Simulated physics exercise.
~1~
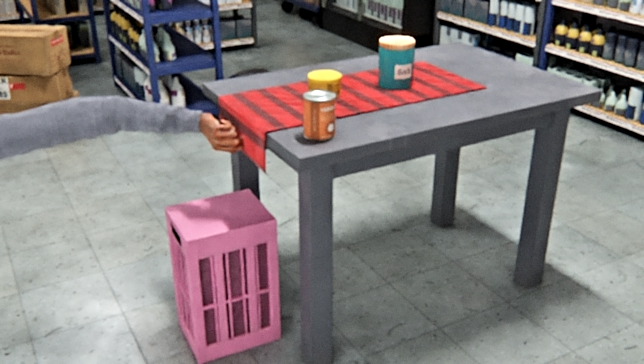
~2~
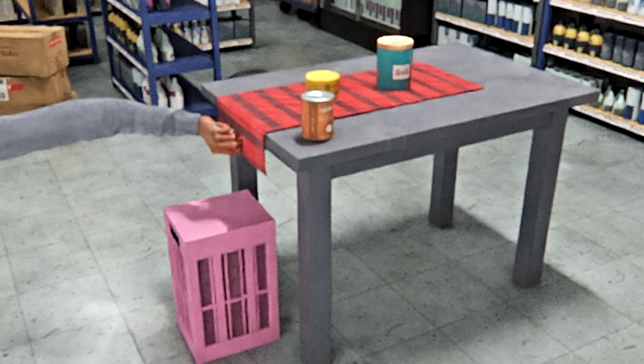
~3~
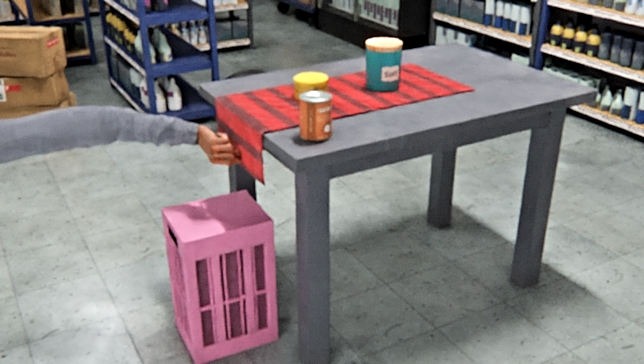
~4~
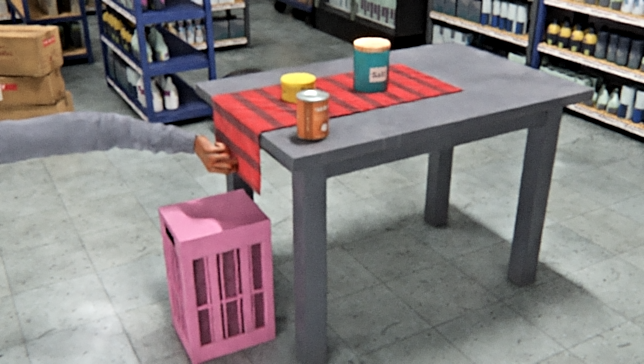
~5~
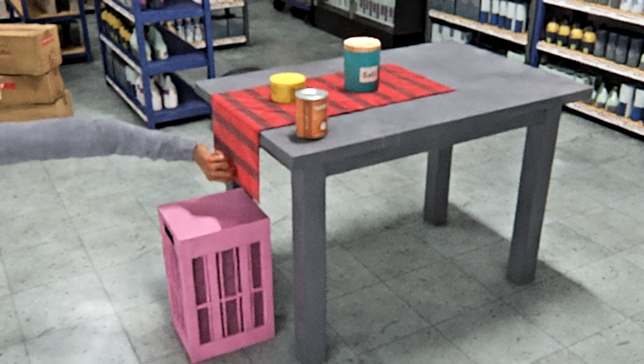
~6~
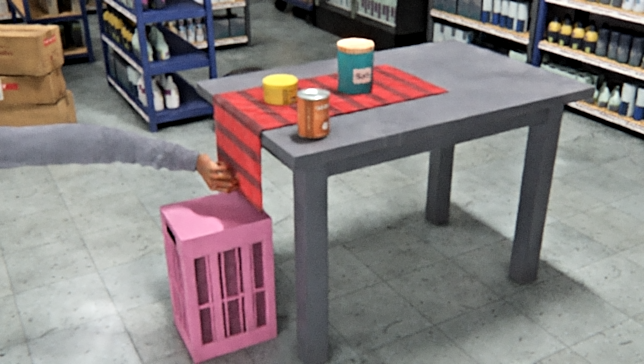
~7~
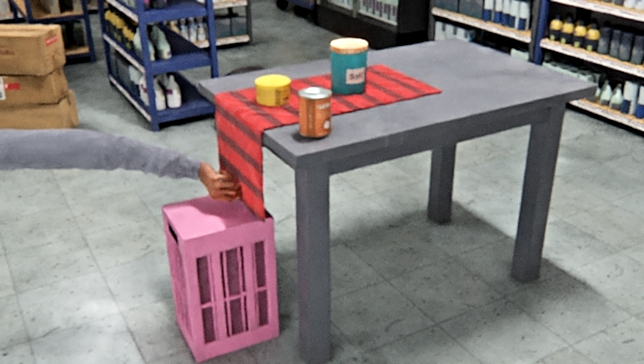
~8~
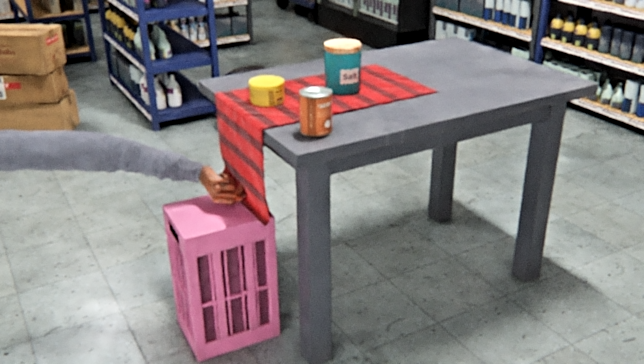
Red striped cloth being drawn down over a table's edge by a hand, carrying yellow tub and turquoise canister left, orange tin staying put.
